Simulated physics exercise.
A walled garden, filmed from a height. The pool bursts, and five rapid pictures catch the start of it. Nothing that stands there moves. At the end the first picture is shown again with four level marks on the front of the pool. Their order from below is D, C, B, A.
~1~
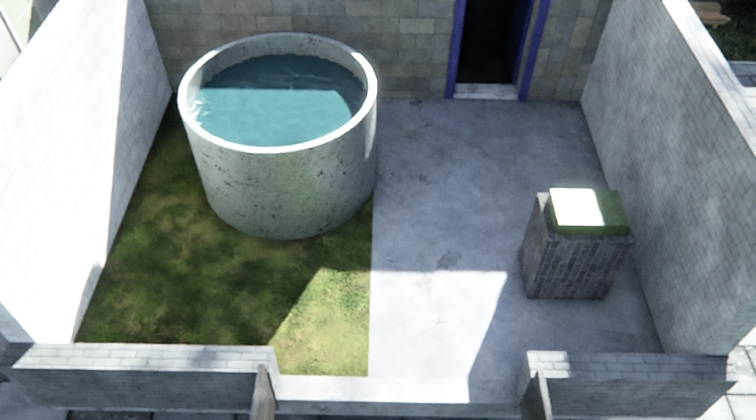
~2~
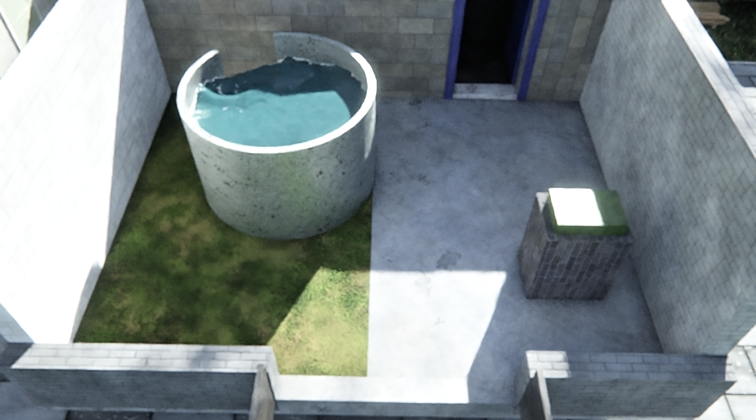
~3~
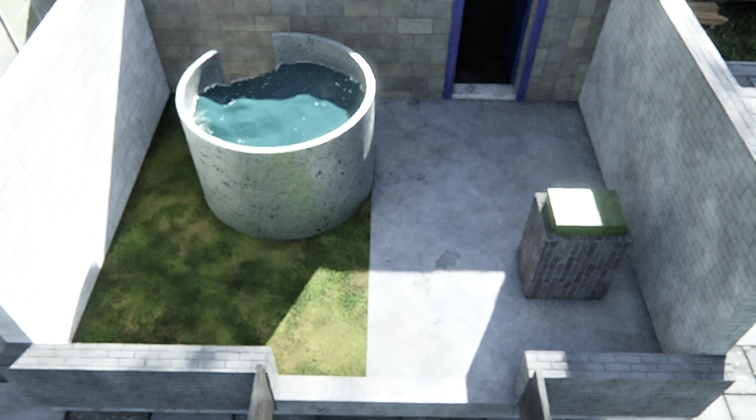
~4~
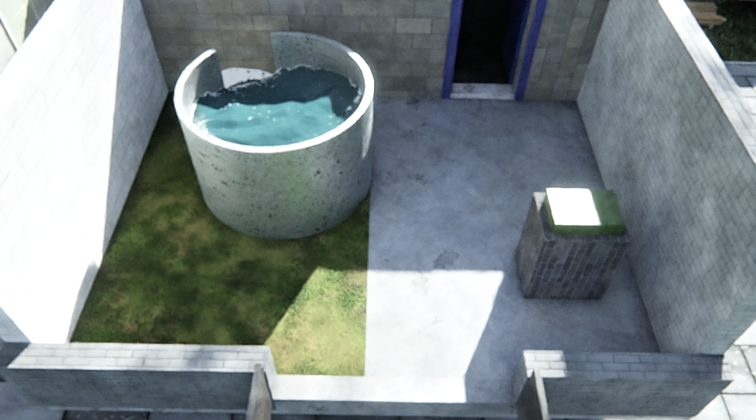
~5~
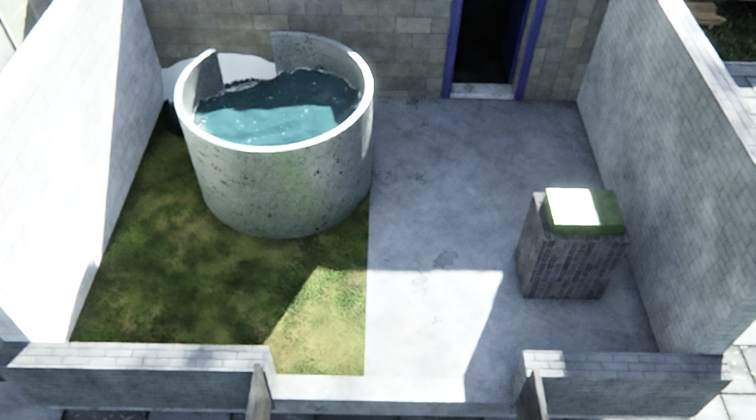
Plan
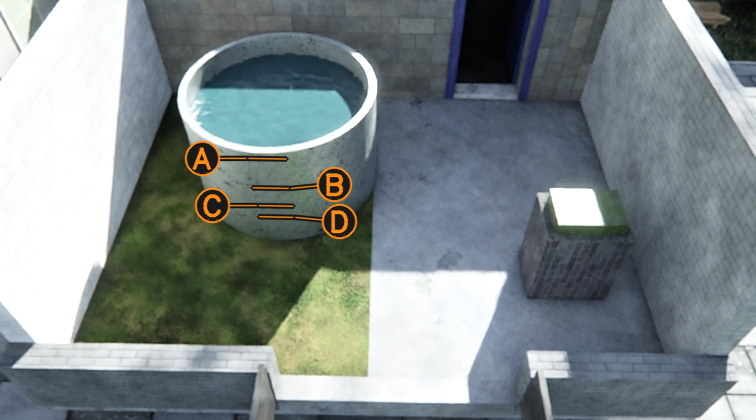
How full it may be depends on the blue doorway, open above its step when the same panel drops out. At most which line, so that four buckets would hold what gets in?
Use mark B.
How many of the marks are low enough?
Three of them.
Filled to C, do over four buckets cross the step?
No, not at all.
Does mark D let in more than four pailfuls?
No, that is safe.
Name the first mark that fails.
The answer is A.
On the marked copy, A at (266, 158); B at (271, 188); C at (275, 205); D at (277, 217); from the bottom up D, C, B, A.
With A, about 12 bucketfuls get in.
With B, a bucket or two gets in.
With C, nothing gets over.
With D, nothing gets over.
